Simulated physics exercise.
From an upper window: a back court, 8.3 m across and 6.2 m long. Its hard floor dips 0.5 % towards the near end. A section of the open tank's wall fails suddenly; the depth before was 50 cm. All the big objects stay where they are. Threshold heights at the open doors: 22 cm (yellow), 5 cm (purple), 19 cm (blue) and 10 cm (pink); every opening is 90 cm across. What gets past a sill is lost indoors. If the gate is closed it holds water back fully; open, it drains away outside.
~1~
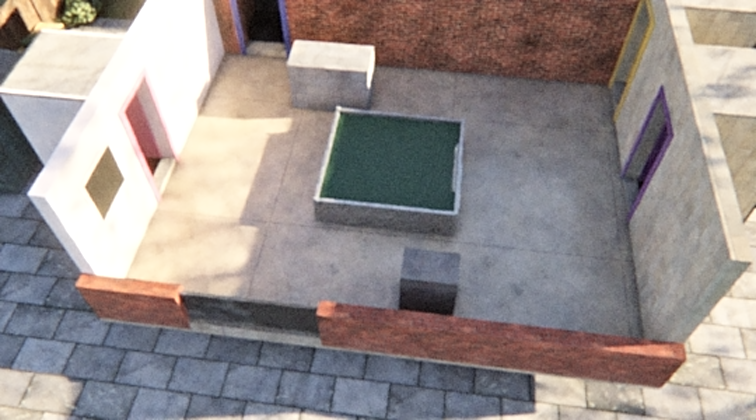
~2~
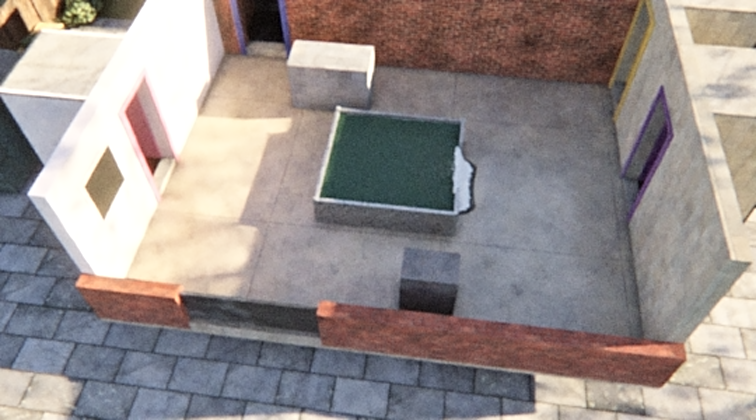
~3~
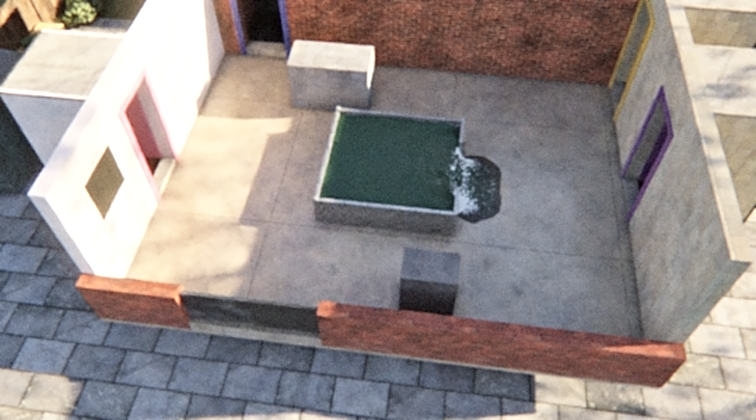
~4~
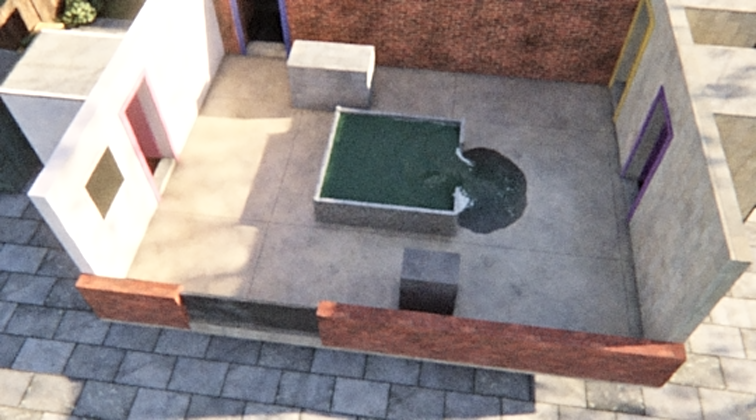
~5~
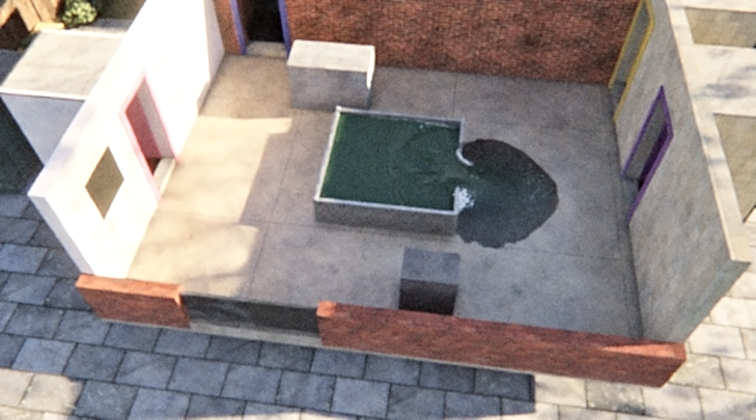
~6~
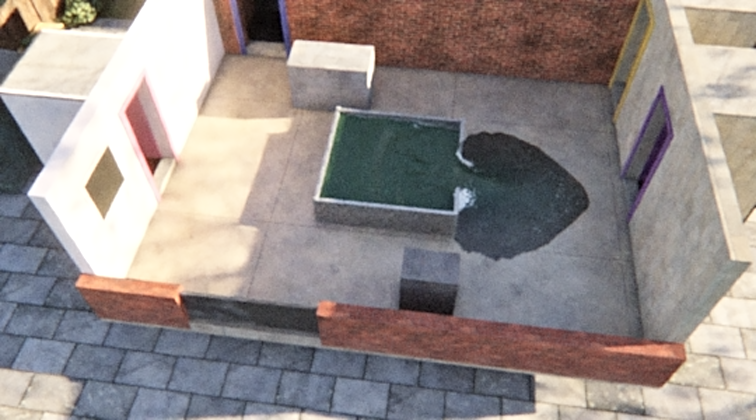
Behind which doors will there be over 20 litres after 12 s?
Door by door: At the yellow door it keeps below the limit; at the purple door it goes over the limit; at the blue door it does not reach the limit; at the pink door it stays under the limit.
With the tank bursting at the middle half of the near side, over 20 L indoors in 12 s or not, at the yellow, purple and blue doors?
Against that limit: Yellow under, purple under, blue below.
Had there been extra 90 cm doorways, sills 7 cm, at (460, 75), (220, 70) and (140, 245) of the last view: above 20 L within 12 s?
In that order: Under, under, not over.
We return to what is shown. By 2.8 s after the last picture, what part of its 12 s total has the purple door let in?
Some 50 per cent by then.
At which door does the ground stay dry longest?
The pink one.
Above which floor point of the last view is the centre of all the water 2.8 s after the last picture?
Around (474, 189).
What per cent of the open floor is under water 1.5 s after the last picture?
Near 25 per cent is wet.
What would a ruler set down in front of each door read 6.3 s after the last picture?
Depths in cm: Yellow 10, purple 11, blue 0, pink 0.
Then, 0.7 s after the last picture water covers 20 % of the floor and is deepest (30 cm) near (464, 187); yellow door not reached, purple door 3 cm at the sill, 18 L in, blue door not reached, pink door not reached.
Then, 1.5 s after the last picture water covers 25 % of the floor and is deepest (28 cm) near (464, 187); yellow door 6 cm at the sill, 0 L in, purple door 9 cm at the sill, 83 L in, blue door not reached, pink door not reached.
Then, 2.8 s after the last picture water covers 30 % of the floor and is deepest (23 cm) near (646, 353); yellow door 15 cm at the sill, 0 L in, purple door 17 cm at the sill, 198 L in, blue door not reached, pink door not reached.
Then, 6.3 s after the last picture water covers 60 % of the floor and is deepest (14 cm) near (635, 362); yellow door 10 cm at the sill, 0 L in, purple door 11 cm at the sill, 321 L in, blue door not reached, pink door not reached.
Then, 11.3 s after the last picture water covers 90 % of the floor and is deepest (10 cm) near (648, 364); yellow door 7 cm at the sill, 0 L in, purple door 8 cm at the sill, 378 L in, blue door 3 cm at the sill, 0 L in, pink door 2 cm at the sill, 0 L in.
